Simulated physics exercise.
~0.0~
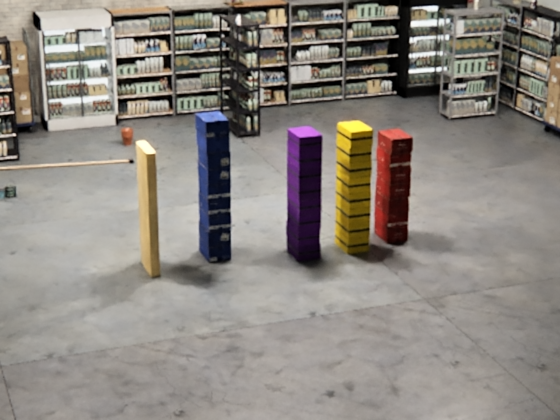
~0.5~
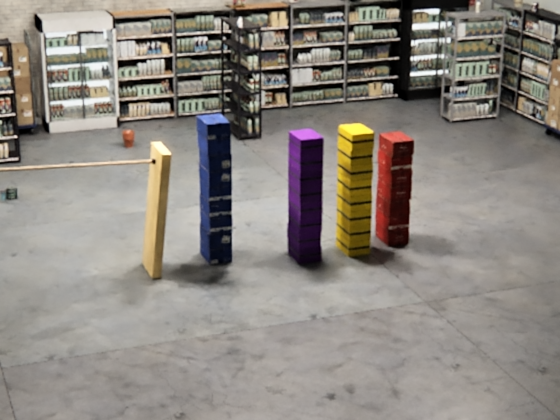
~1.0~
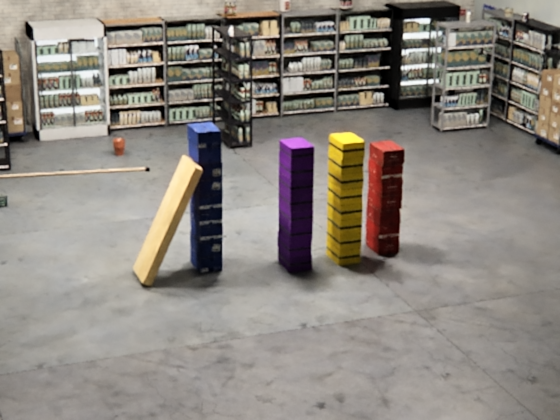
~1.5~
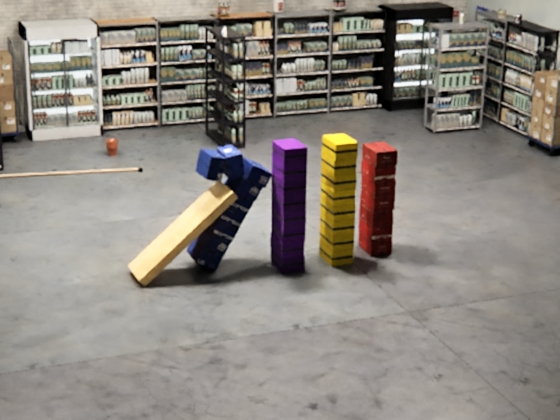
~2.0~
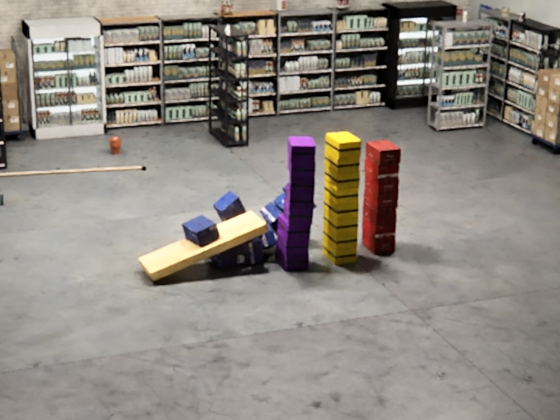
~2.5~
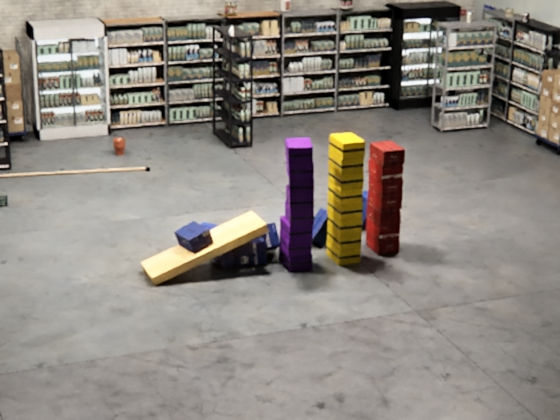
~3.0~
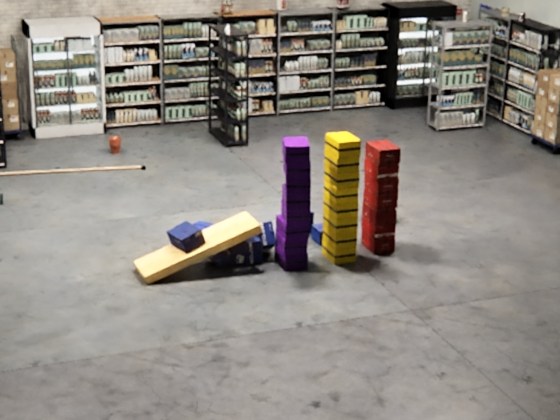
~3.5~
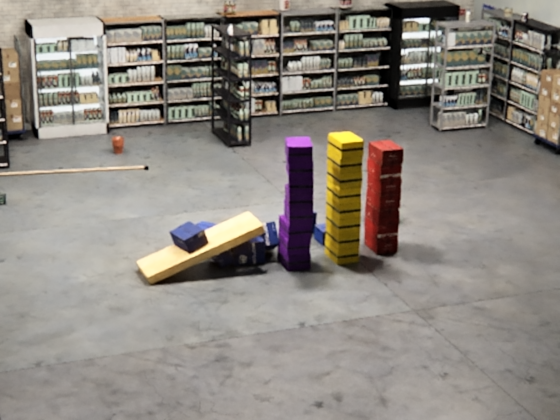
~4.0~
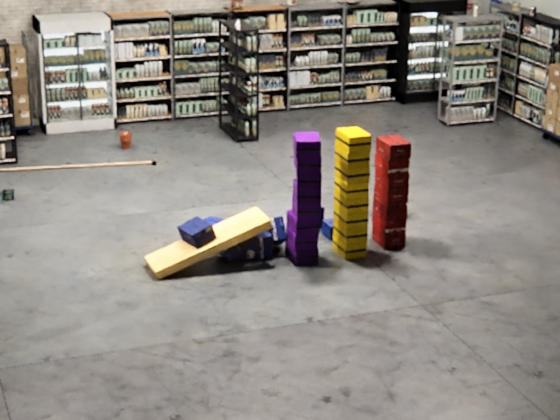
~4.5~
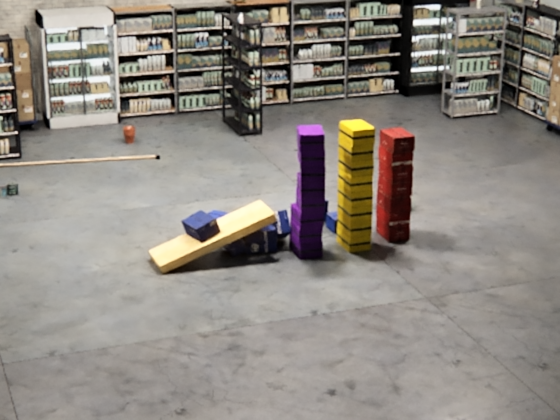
In this clip, a pole nudges an upright wooden board on a shop floor, and it tips right into a blue stack of cartons, which collapses against the purple one; the board rests slanted on the fallen cartons while the purple, yellow and red stacks remain standing.
